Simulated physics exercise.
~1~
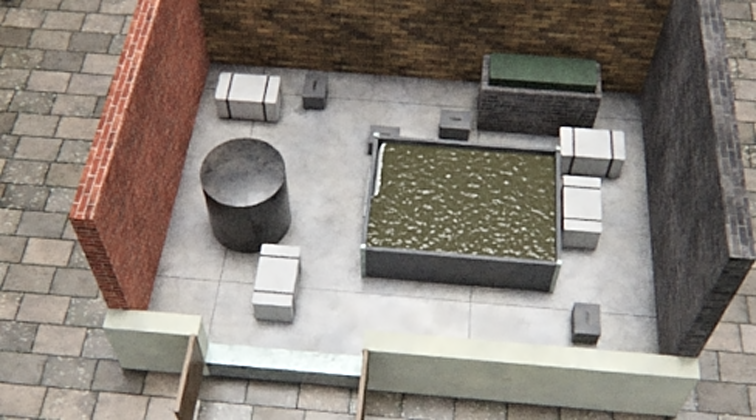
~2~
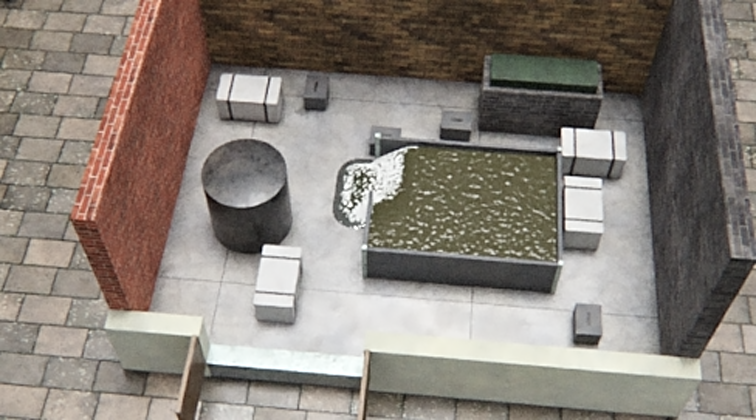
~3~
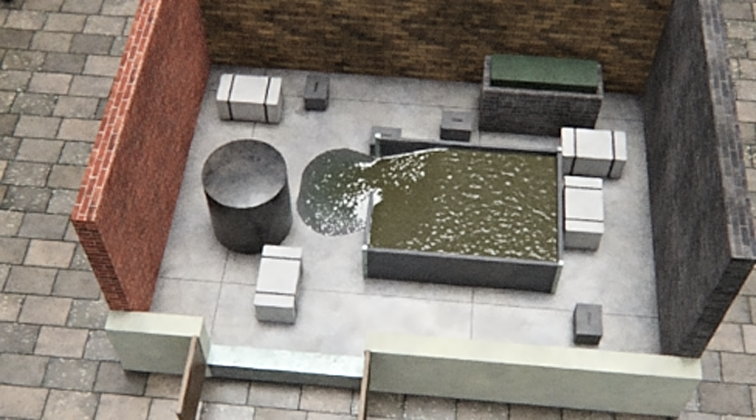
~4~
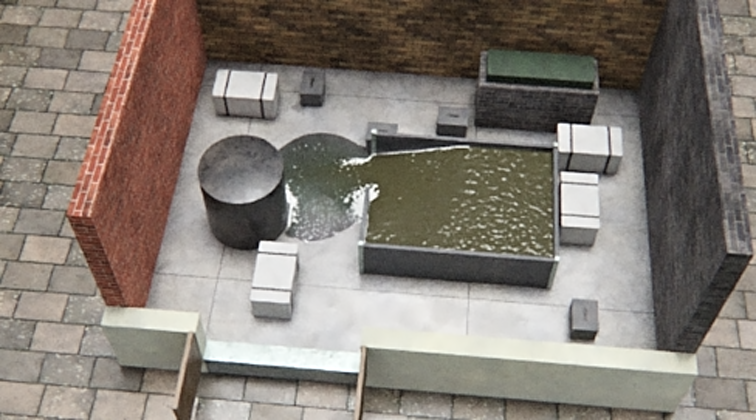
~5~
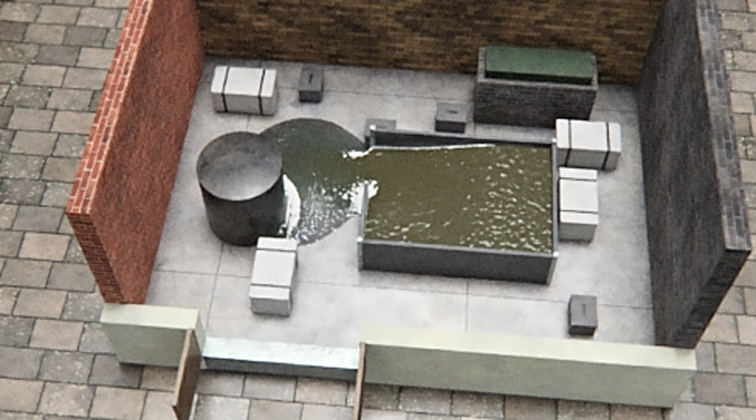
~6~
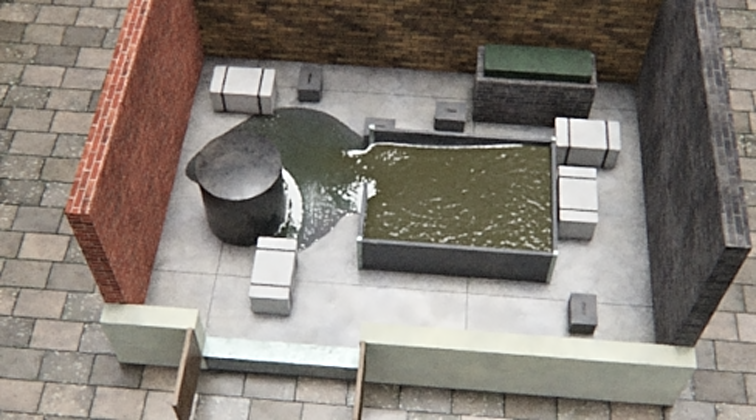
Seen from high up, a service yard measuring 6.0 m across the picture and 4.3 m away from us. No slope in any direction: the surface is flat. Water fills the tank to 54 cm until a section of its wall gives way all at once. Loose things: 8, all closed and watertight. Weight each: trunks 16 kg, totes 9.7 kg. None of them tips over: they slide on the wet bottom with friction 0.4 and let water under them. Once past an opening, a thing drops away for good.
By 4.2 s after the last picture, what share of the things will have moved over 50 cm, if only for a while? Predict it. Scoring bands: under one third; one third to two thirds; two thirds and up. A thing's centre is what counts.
Middle third.
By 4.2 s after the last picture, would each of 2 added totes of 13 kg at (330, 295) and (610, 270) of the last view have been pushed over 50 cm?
The first comes out within the limit, the second within the limit.
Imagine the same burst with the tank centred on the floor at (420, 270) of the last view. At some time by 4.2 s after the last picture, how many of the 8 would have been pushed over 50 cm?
Result: 3 of them.
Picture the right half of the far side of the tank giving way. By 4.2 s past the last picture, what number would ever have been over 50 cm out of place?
Result: 7.
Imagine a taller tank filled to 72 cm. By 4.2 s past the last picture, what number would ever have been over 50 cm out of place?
That would give 4.
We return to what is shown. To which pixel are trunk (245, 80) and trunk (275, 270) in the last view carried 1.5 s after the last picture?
Estimated pixels: (240, 45) and (265, 298).
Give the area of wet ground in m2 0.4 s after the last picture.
At that time the wet patch spans about 7.5 m2.
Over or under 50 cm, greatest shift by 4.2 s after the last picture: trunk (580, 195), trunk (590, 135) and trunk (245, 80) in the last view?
Well, in turn that's not reaching it, not reaching it, topping it.
Then, 0.4 s after the last picture 0 of 8 are over 50 cm from their spots; 0 afloat.
Then, 1.5 s after the last picture 0 of 8 are over 50 cm from their spots; 1 afloat.
Then, 2.8 s after the last picture 3 of 8 are over 50 cm from their spots; 1 afloat.
Then, 4.2 s after the last picture 4 of 8 are over 50 cm from their spots, and 4 have been at some point; 1 afloat.
